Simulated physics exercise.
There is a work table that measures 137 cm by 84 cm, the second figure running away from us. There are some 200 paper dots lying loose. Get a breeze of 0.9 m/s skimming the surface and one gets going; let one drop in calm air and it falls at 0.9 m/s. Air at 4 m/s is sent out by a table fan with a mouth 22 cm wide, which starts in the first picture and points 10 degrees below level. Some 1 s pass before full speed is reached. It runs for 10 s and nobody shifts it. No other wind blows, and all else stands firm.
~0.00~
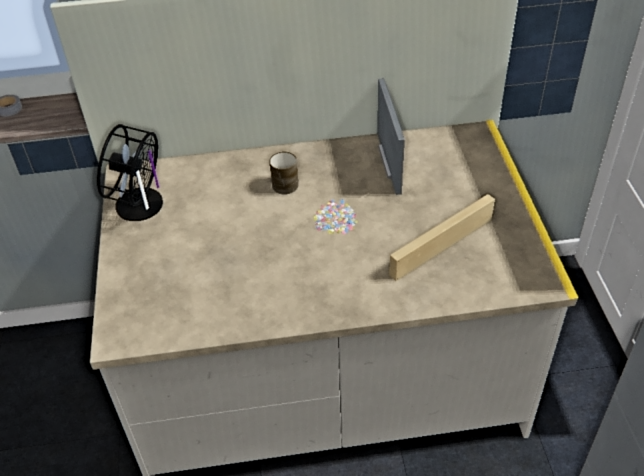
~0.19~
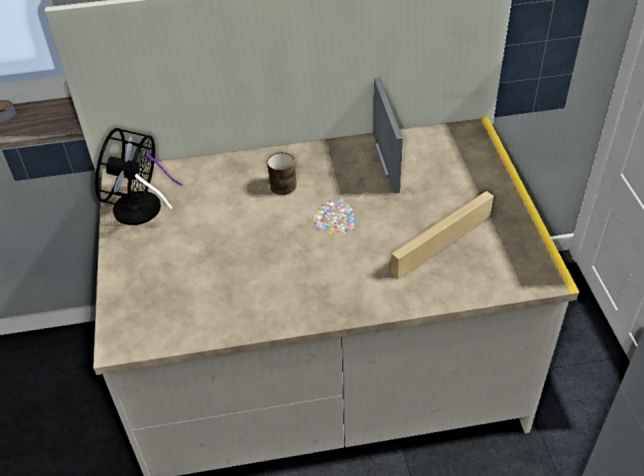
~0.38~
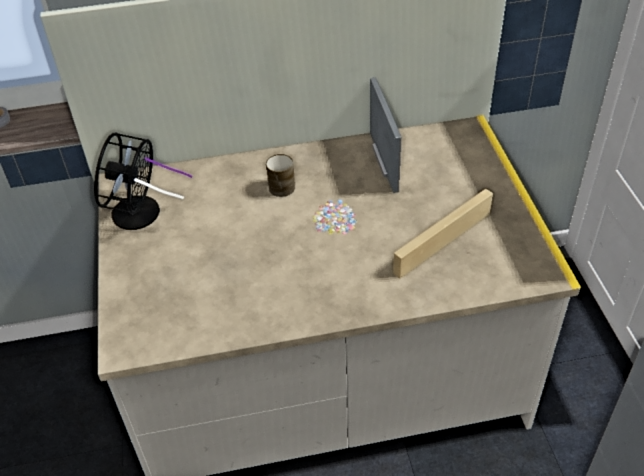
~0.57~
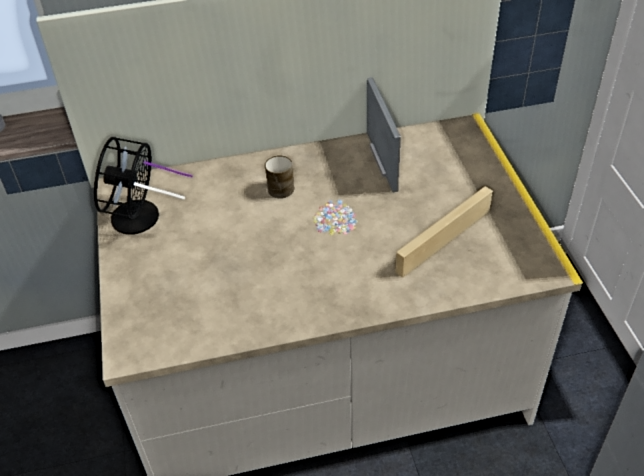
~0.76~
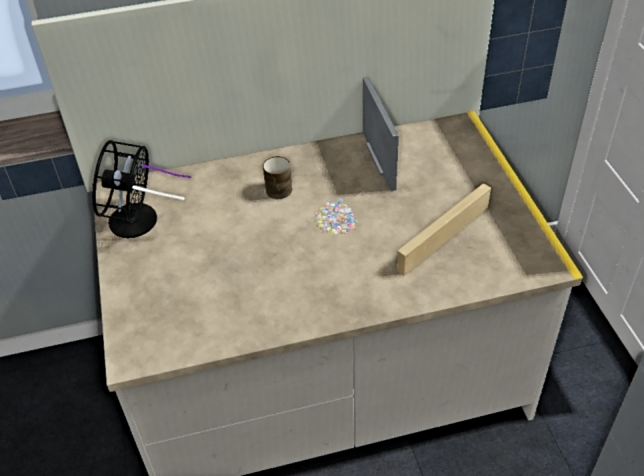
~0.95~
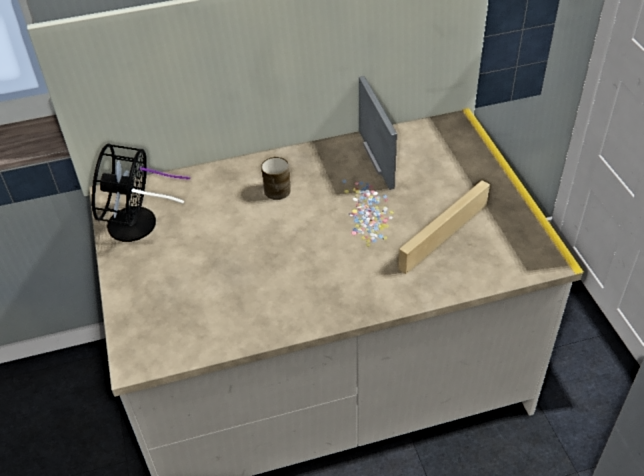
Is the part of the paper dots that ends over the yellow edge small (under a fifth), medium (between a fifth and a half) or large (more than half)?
Large.
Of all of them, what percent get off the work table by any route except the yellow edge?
I would put it at around 0 per cent.
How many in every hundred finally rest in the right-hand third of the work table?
About 25 percent.
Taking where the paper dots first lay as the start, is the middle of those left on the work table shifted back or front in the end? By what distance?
Moved backward, around 40 cm.
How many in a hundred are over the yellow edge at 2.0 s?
About 70 %.
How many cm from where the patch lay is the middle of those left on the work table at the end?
About 45 centimetres.
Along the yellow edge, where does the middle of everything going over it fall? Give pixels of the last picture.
Close to pixel (510, 168).
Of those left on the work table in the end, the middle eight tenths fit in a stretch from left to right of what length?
Around 40 cm.
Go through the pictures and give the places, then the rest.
In the first frame, the middle of the paper dots is near (335, 218), none has stirred yet and the mouth of the table fan is at (129, 165).
In the second frame, the middle of the paper dots is near (335, 218), none has stirred yet and the yellow edge is centred on (528, 195).
In the third frame, the middle of the paper dots is near (335, 218), none has stirred yet, the top of a mug is at (280, 163) and the top of a laptop is at (385, 106).
In the fourth frame, the middle of the paper dots is near (335, 219) and none has stirred yet.
In the fifth frame, the middle of the paper dots is near (335, 219), the farthest in sight from the table fan is at (356, 221) and about 10 % have left their places.
In the sixth frame, the middle of the paper dots is near (370, 216), the farthest in sight from the table fan is at (391, 212) and all have left their places.
After 2.0 s, 73 % are over the yellow edge; the middle of those still in play is near (382, 176); 88 % have settled or left.
After 3.2 s, 76 % are over the yellow edge; the middle of those still in play is near (360, 134); 94 % have settled or left.
After 5.5 s, 76 % are over the yellow edge; the middle of those still in play is near (360, 134); 96 % have settled or left.
After 10.0 s, at the end, 76 % are over the yellow edge; the middle of those still in play is near (360, 134).
